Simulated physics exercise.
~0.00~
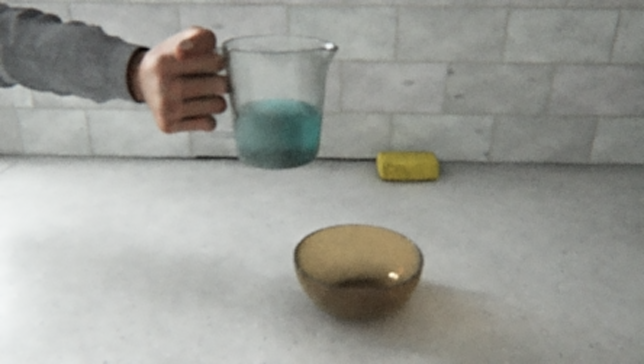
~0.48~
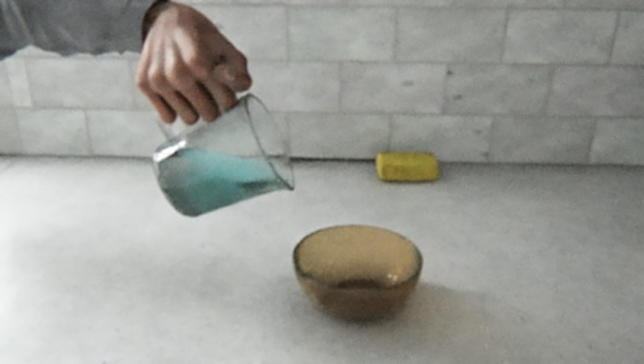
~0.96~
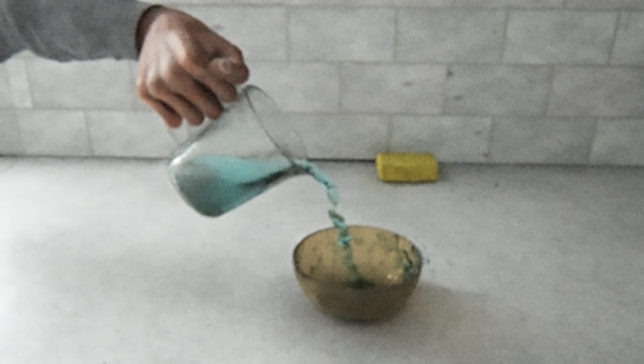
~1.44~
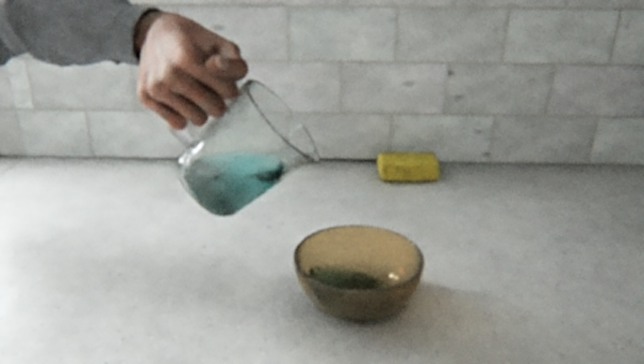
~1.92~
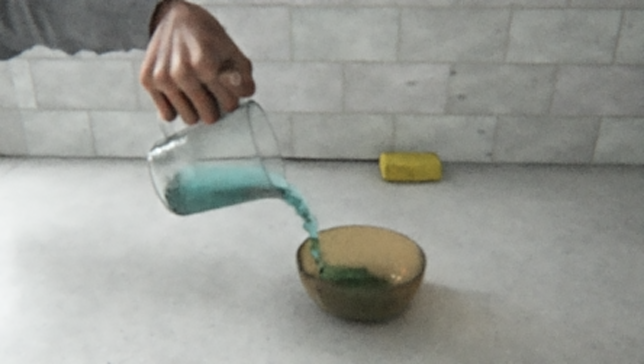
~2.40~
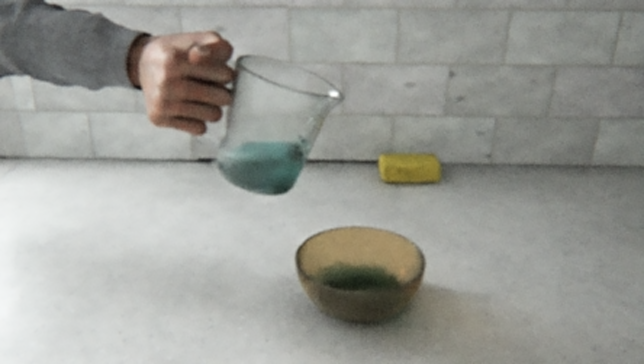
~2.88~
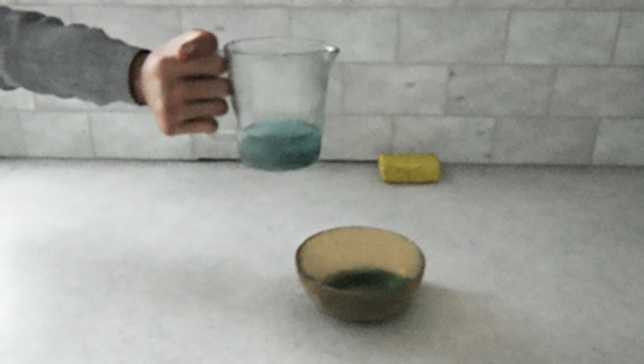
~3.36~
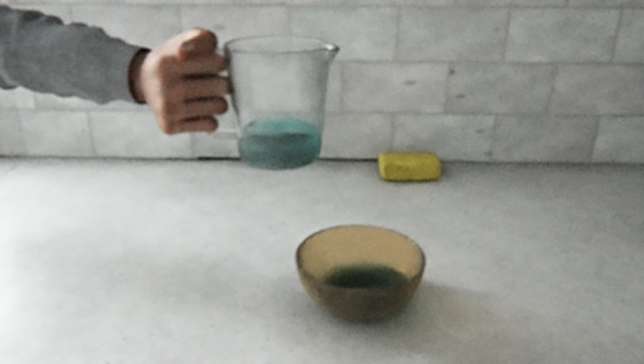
On a pale counter, a hand pours blue liquid twice from a jug into a bowl.
